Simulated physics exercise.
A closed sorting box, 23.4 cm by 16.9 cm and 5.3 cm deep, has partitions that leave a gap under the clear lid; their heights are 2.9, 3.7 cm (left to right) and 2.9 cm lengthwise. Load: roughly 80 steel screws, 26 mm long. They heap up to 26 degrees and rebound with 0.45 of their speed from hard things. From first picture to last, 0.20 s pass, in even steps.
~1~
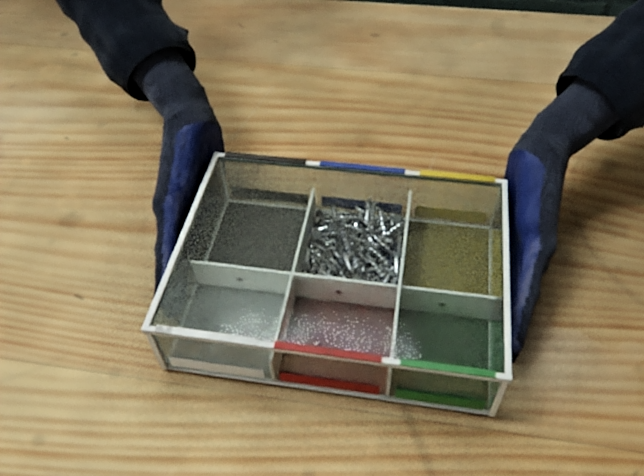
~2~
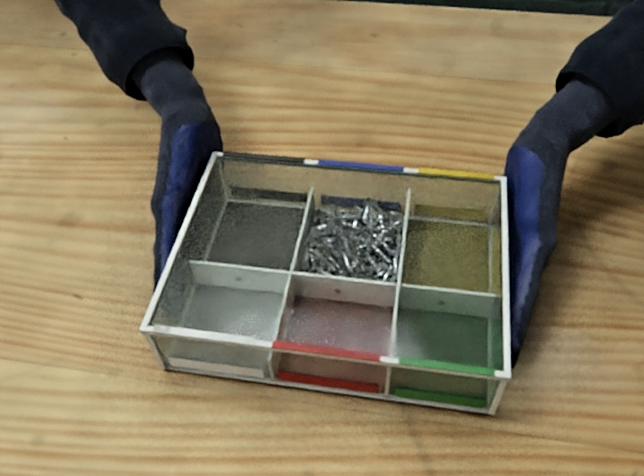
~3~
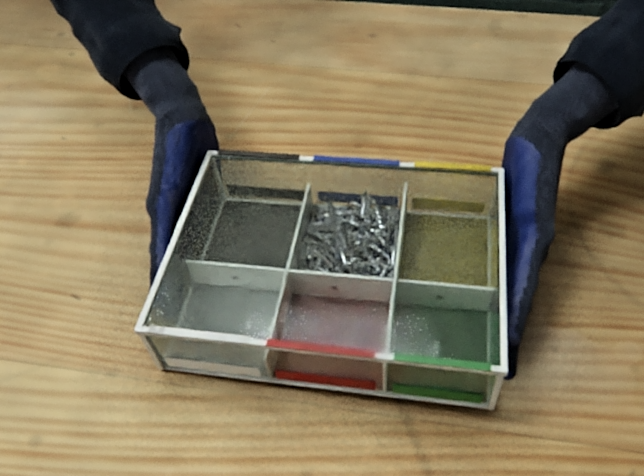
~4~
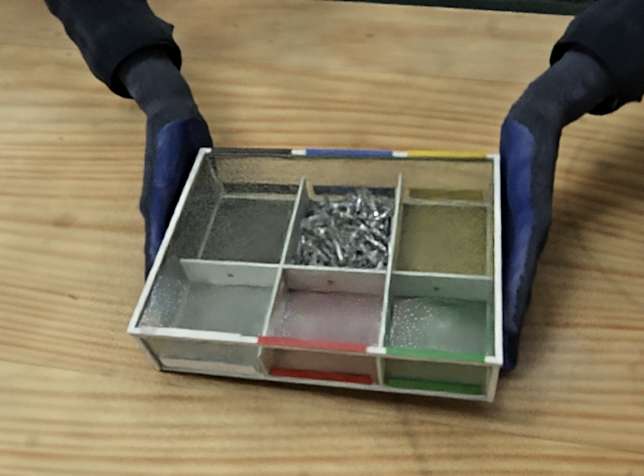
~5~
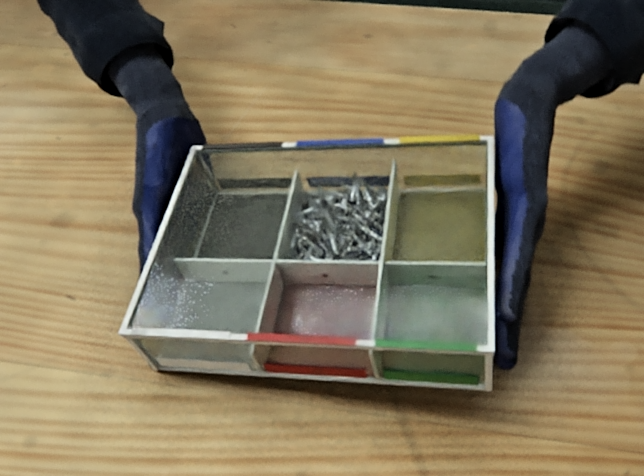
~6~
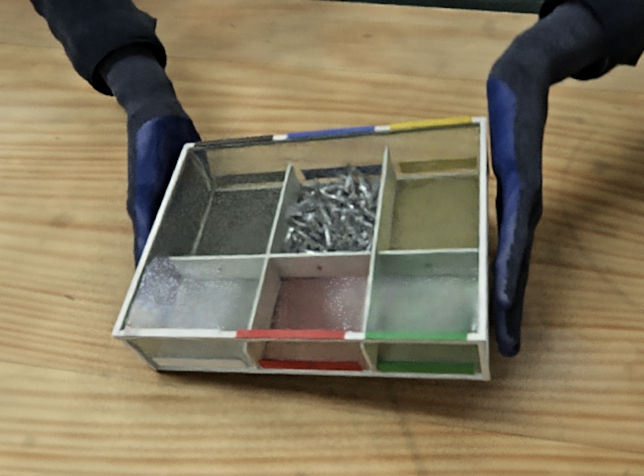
At the start, two blue-gloved hands hold a clear-lidded box with six compartments on a wooden table, small metal screws filling the back middle one. The hands then gradually tilt and turn the box slightly, its right side rising, while the screws stay in the same compartment.
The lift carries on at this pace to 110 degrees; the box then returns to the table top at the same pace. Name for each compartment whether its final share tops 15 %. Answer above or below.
Red below, blue below, green below, yellow below, white above, black above.
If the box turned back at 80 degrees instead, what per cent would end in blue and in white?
Then: Blue 60; white 25.
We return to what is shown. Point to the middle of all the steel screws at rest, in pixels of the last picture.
Around (209, 275).
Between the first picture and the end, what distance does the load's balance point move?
About 11.5 cm.
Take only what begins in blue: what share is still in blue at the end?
About 0 per cent.
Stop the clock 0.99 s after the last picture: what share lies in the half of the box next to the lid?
Roughly 80 per cent.
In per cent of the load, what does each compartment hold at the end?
Red 0, blue 0, green 0, yellow 0, white 50, black 50.
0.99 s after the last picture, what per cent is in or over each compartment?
Red 0, blue 50, green 0, yellow 0, white 25, black 30.
Then, 0.99 s after the last picture, tilt 110 degrees; blue 50 %, white 25 %, black 30 %.
Then, 1.66 s after the last picture, tilt 50 degrees; white 50 %, black 50 %.
Then, 2.36 s after the last picture, tilt 0 degrees; white 50 %, black 50 %.
In the end, red 0 %, blue 0 %, green 0 %, yellow 0 %, white 50 %, black 50 %.
